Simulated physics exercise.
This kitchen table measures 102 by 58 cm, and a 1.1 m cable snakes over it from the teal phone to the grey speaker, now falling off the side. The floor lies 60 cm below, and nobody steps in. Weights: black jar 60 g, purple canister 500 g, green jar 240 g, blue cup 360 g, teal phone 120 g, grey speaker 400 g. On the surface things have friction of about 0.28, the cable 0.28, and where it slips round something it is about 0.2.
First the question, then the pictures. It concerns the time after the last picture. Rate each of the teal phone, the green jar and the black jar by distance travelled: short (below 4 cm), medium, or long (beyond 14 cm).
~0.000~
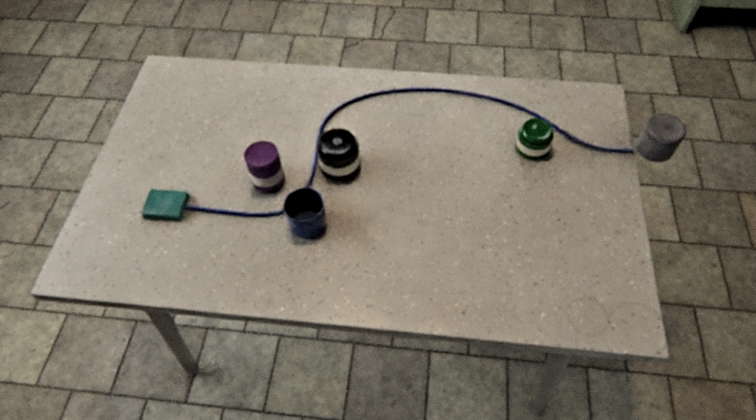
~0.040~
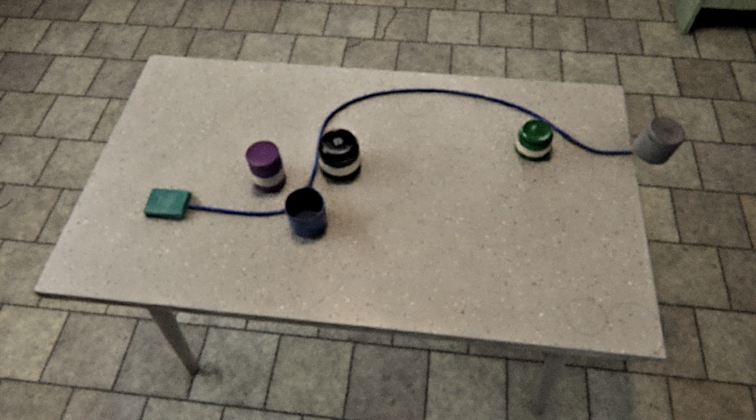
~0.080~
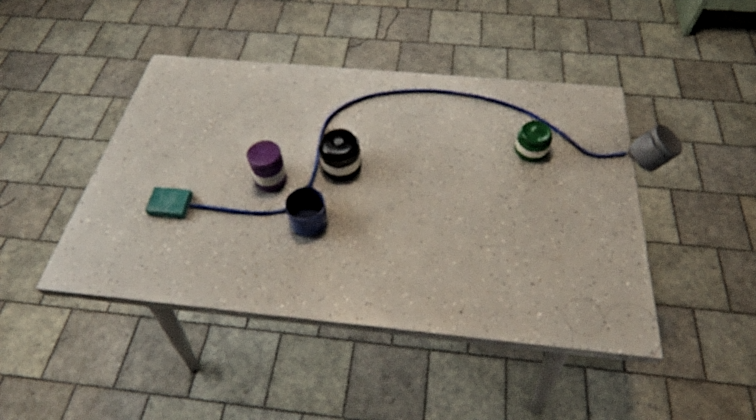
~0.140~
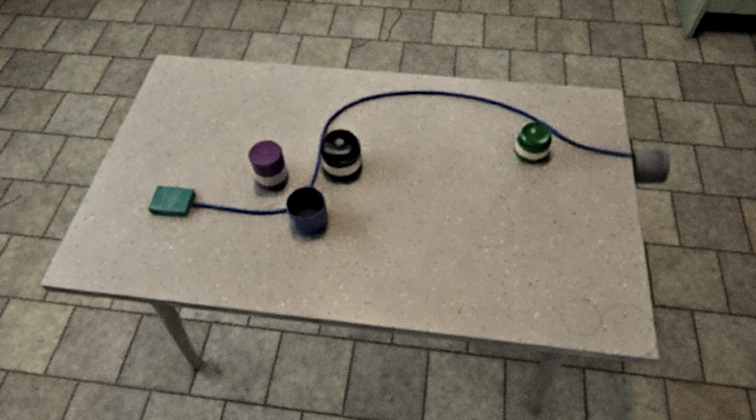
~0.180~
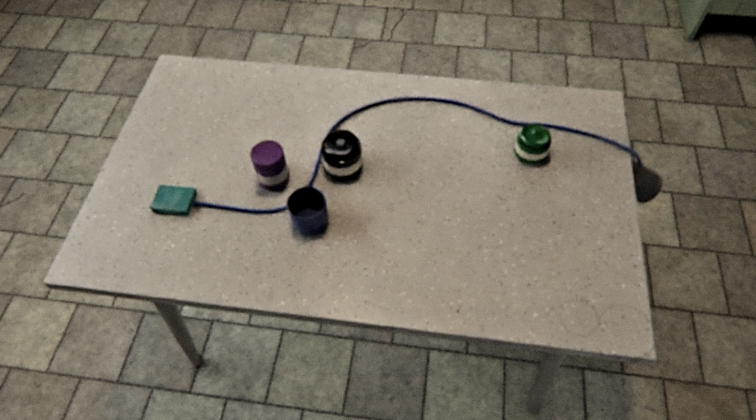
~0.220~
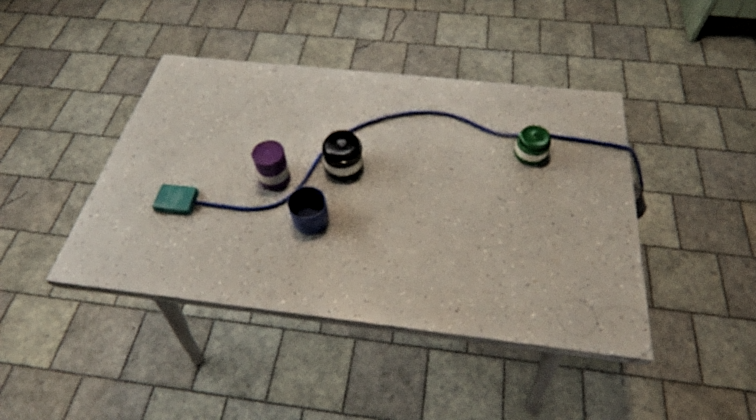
Ratings: Teal phone - long, green jar - medium, black jar - long.
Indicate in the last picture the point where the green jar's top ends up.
Resting point is at approximately (552, 162).
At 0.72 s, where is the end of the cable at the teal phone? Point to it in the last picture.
Close to (412, 161) in the last picture.
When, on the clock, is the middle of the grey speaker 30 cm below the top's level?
That comes at 0.32 seconds.
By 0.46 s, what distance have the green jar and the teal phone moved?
Shifts - green jar 4 cm, teal phone 20 cm.
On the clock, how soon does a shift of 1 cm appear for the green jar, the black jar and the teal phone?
Clock readings - green jar 0.34 s, black jar 0.28 s, teal phone 0.30 s.
At 0.5 s, the cable's tail end at (299, 191); black jar 24 cm off its start, teal phone 21 cm off its start, green jar 5 cm off its start.
At 0.7 s, the cable's tail end at (412, 161); teal phone 49 cm off its start, black jar on its side, 43 cm off its start, green jar 7 cm off its start.
At 1.0 s, the cable's tail end at (507, 129); teal phone 64 cm off its start at (504, 139), black jar over the edge, green jar 7 cm off its start at (552, 162).
At 1.2 s, the cable's tail end at (520, 127); teal phone 66 cm off its start, black jar over the edge, green jar 7 cm off its start.
At 2.4 s, the cable's tail end at (520, 127); teal phone 66 cm off its start at (516, 136), black jar over the edge, green jar 7 cm off its start at (552, 162), grey speaker over the edge.
